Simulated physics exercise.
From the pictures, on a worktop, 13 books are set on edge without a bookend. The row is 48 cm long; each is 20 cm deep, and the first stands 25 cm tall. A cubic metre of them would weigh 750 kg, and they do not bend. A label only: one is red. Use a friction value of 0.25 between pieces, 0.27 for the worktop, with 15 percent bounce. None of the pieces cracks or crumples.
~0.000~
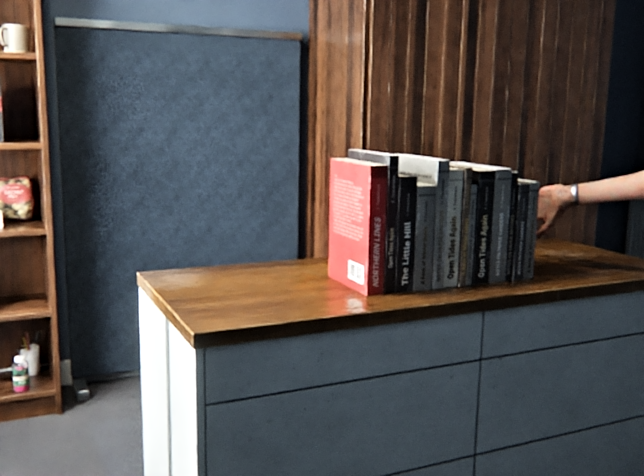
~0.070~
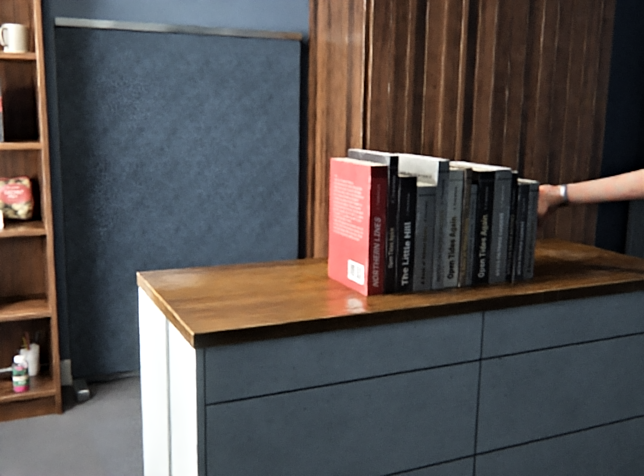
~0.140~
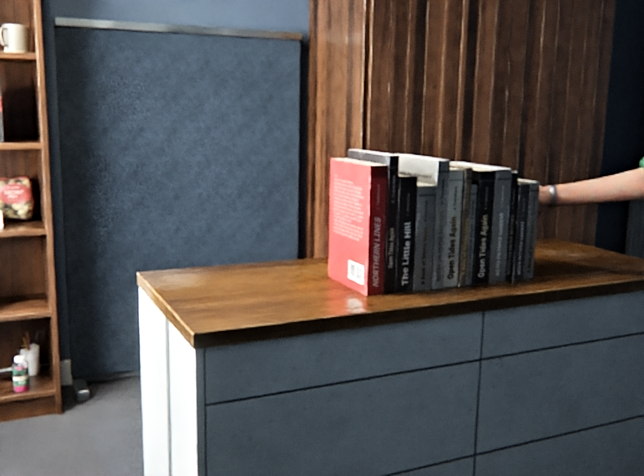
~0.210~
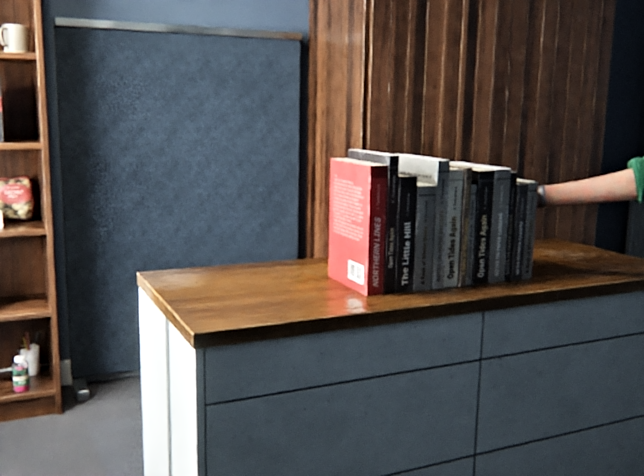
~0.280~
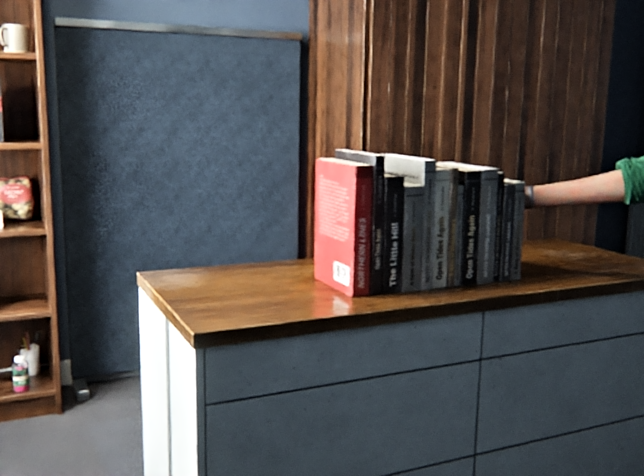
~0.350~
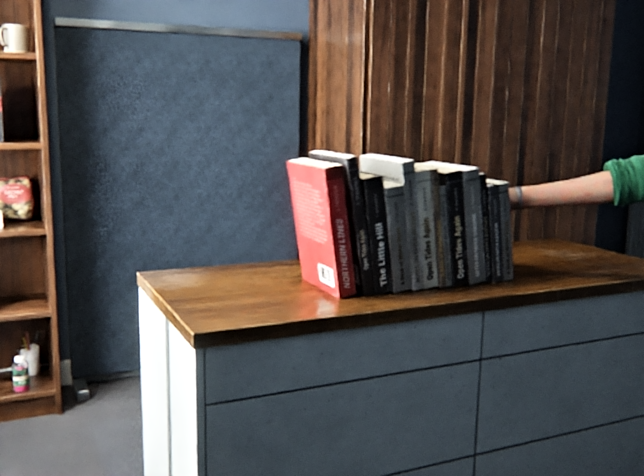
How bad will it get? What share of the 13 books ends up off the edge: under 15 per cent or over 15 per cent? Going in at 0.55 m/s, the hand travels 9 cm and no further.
Fewer than 15 in 100.
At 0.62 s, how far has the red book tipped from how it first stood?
Close to 80° of tilt compared with the start.
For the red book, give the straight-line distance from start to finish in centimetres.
The red one ends 50 cm from its start.
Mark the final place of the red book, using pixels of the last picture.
I'd say its middle settles close to (138, 296).
After 0.44 s, none of the 13 books off the edge, 13 disturbed; red book 31° from how it stood.
After 0.62 s, none of the 13 books off the edge, 13 disturbed; red book on its side.
In the end (1.2 s), none of the 13 books off the edge, 13 disturbed; red book on its side. That is 0 per cent. From the last view, middles, red book near (138, 296).
